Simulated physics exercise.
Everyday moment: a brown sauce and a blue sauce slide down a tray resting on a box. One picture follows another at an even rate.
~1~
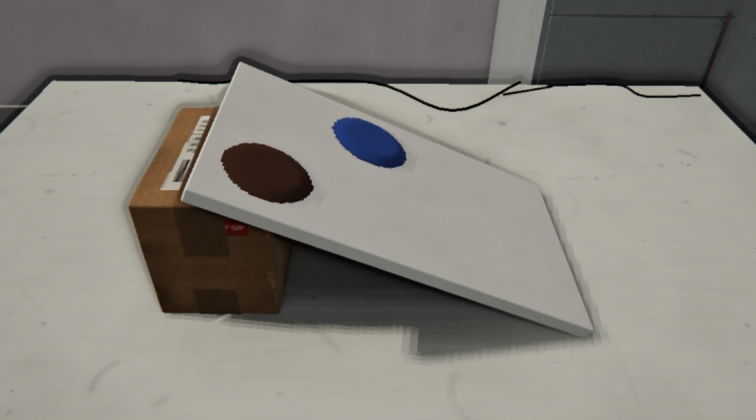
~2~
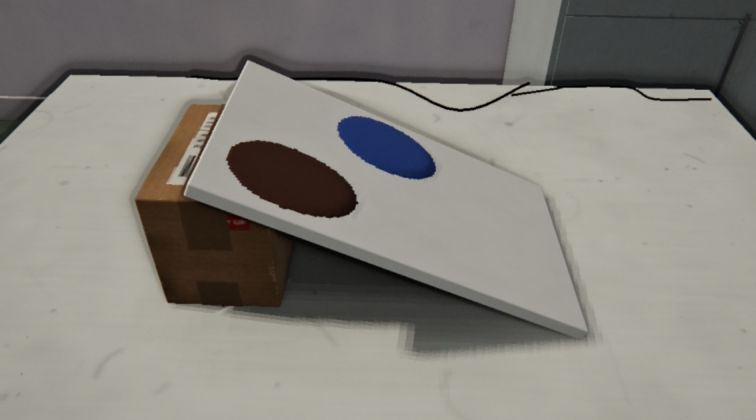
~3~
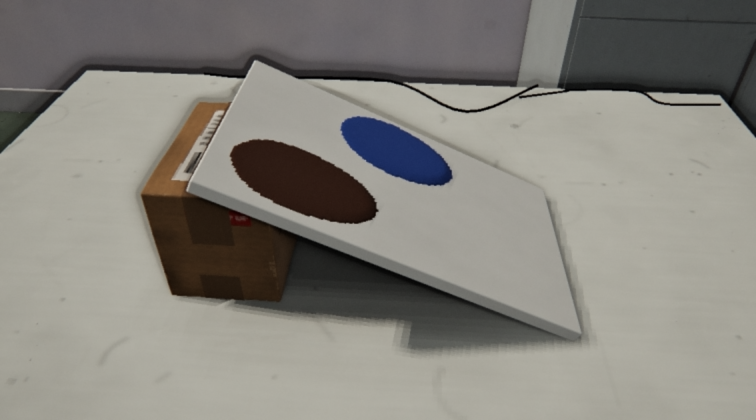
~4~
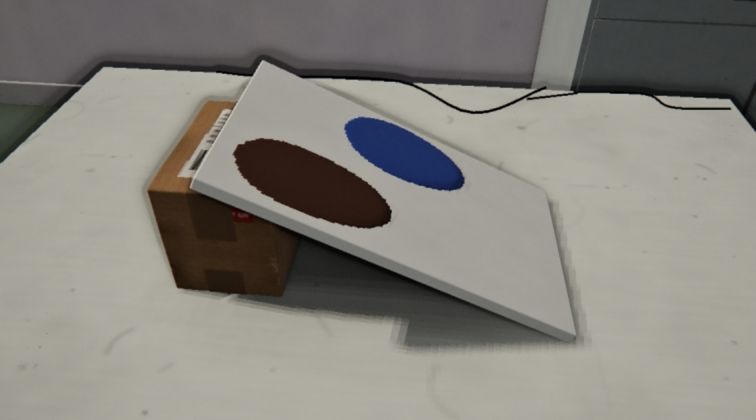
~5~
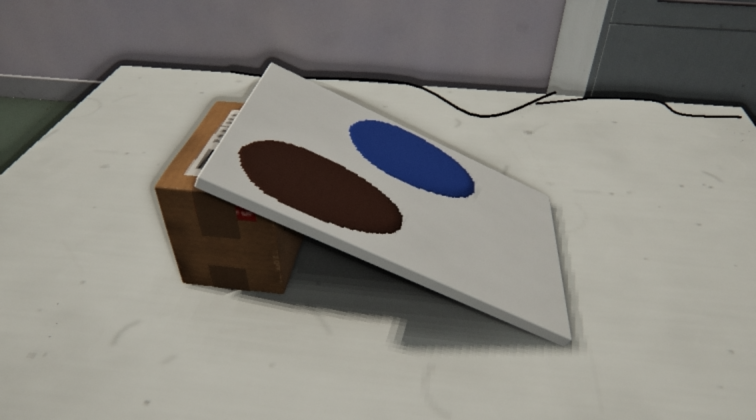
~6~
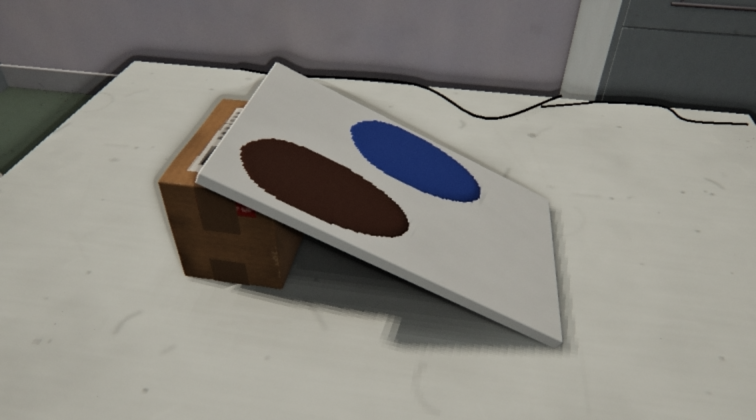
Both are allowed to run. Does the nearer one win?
No.
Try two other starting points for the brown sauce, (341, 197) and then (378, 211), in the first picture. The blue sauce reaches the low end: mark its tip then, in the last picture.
The tip reaches roughly (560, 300) on the first try and roughly (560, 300) on the second.
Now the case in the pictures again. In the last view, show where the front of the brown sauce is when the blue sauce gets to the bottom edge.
(499, 269).
Shortly, the brown sauce is three quarters of the way down; the blue sauce is close to the edge.
At the finish, the brown sauce is three quarters of the way down; the blue sauce is at the low edge.
